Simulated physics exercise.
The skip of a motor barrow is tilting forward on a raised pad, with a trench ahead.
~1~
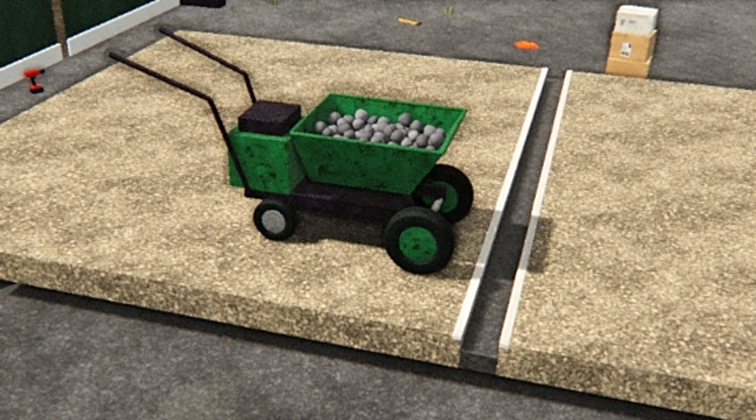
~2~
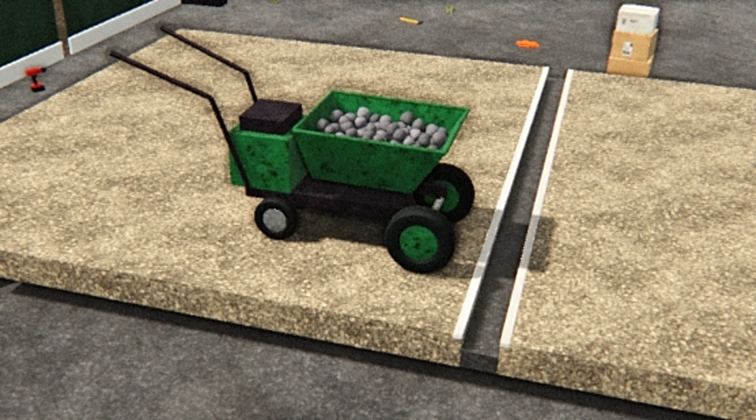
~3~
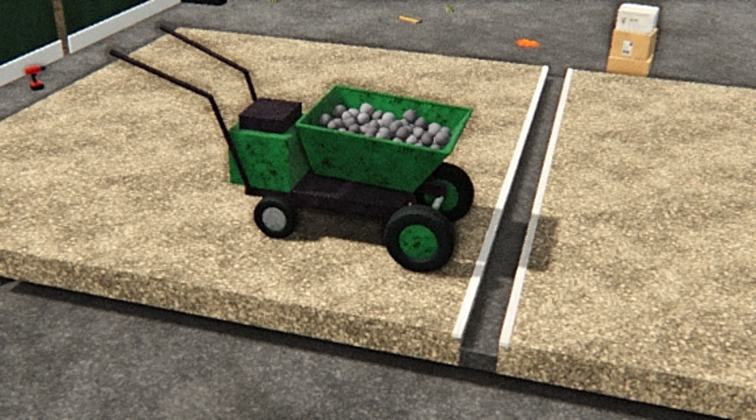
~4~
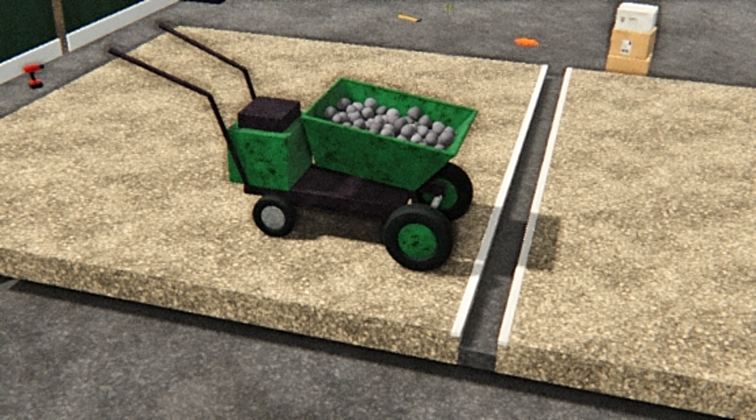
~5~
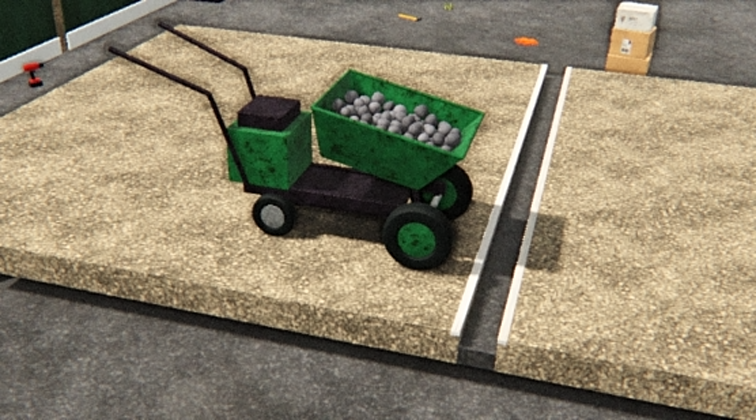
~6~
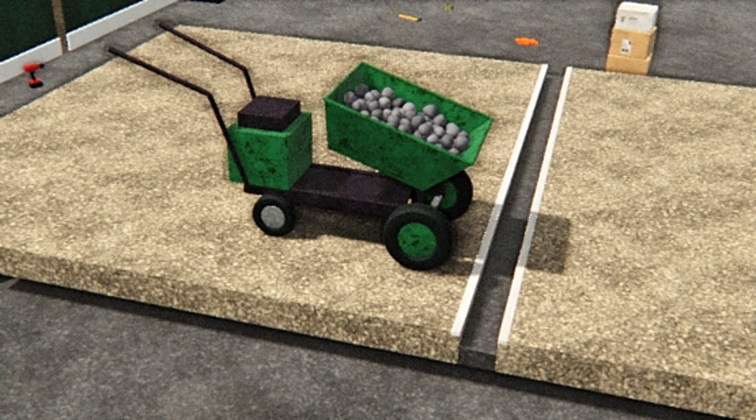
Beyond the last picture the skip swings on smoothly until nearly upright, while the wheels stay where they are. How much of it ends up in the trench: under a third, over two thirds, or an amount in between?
Under a third.
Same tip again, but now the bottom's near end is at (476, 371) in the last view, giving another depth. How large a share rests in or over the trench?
Some 0 per cent.
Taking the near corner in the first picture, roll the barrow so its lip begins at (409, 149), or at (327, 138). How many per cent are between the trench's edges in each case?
Around 40 % the first time and around 30 % the second.
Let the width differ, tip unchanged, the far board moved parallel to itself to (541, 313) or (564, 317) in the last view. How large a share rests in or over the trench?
In order: Some 30 per cent, then some 60 per cent.
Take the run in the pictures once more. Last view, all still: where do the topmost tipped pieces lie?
Once it settles, the peak is close to (564, 242) in the last picture.
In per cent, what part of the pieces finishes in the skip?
It ends up near 10 per cent.
Soon after the last picture, skip tipped steeply; all in the skip.
A little later, skip tipped right over; most in the skip; a small part beyond it; a small part falling.
Later still, skip tipped right over; a small part in the skip; most beyond it.
At rest, skip tipped right over; a small part in the skip; a stray few in or heaped over the trench; nearly all beyond it.
